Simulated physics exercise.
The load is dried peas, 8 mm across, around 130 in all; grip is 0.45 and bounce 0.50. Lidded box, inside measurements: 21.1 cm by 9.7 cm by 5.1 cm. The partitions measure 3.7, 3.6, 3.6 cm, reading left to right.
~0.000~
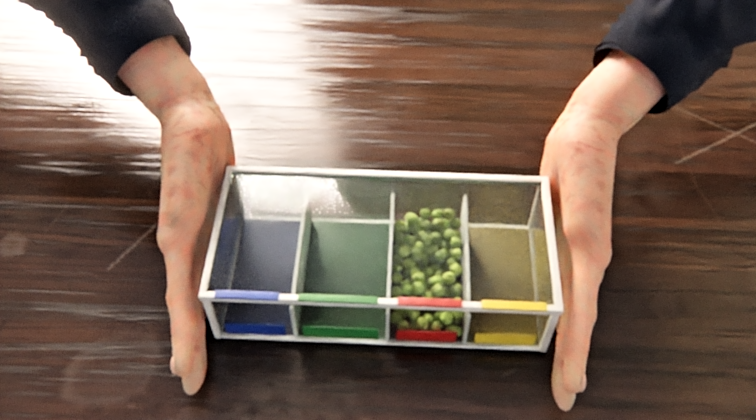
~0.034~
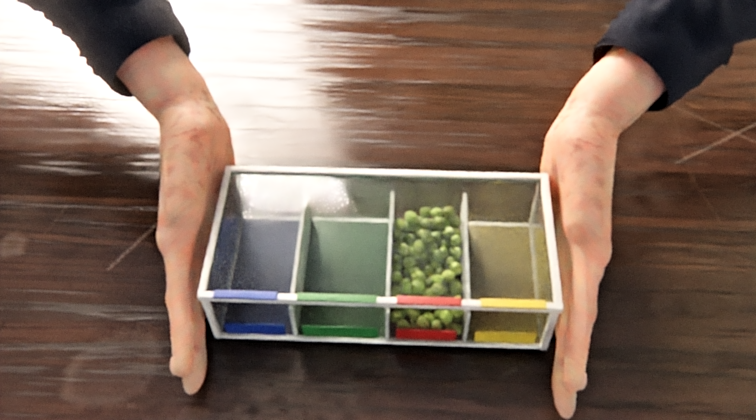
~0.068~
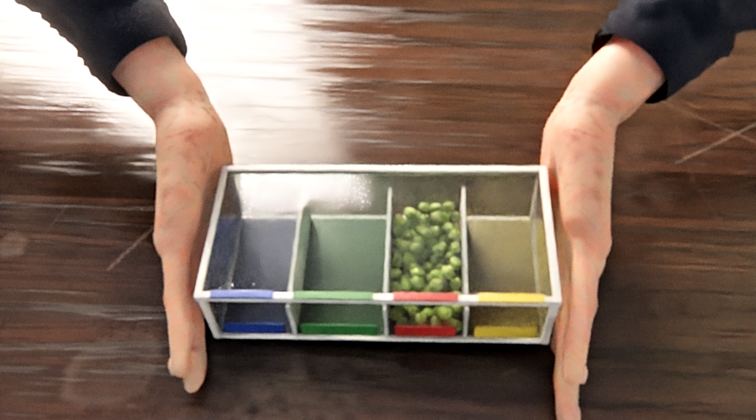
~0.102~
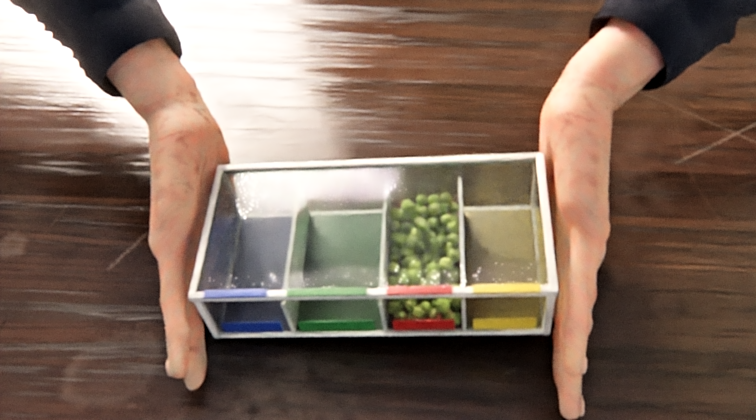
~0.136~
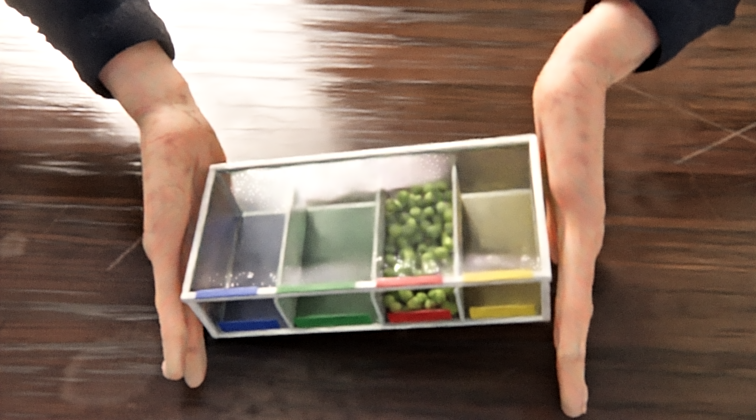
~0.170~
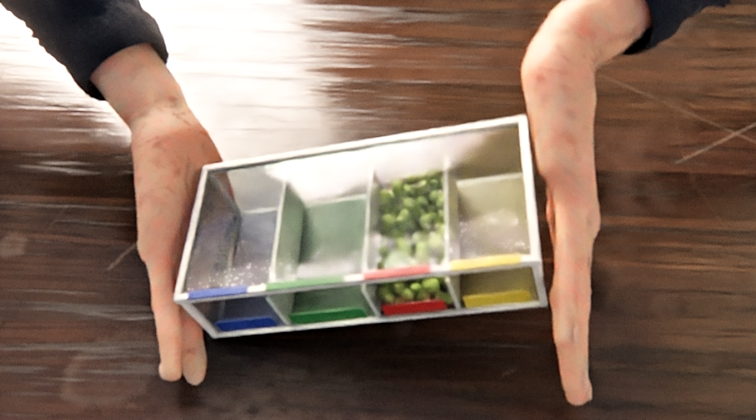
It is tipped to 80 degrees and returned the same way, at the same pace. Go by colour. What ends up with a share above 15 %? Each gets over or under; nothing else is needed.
One by one: Red: Holds a share past the limit; blue: Holds a share within the limit; green: Holds a share past the limit; yellow: Holds a share within the limit.
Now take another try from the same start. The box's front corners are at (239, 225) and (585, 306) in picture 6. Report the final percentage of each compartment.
Per cent by compartment: Red 80, blue 0, green 0, yellow 20.
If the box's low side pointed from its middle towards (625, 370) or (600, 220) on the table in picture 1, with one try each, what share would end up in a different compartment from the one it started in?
Near 20 and 20 per cent, in that order.
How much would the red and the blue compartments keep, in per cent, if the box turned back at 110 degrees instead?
You'd get red at 65 % and blue at 20 %.
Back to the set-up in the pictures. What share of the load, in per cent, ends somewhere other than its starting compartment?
Roughly 30 %.
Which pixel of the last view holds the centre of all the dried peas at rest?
Roughly (405, 285).
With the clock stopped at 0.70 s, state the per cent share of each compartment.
Shares - red: 95; blue: 0; green: 5; yellow: 0.
After 0.70 s, tilt 80 degrees; red 95 %, green 5 %.
Then, at 1.06 s, tilt 34 degrees; red 70 %, blue 5 %, green 25 %.
After 1.50 s, tilt 0 degrees; red 70 %, blue 5 %, green 25 %.
At rest (1.9 s), red 70 %, blue 5 %, green 25 %, yellow 0 %.
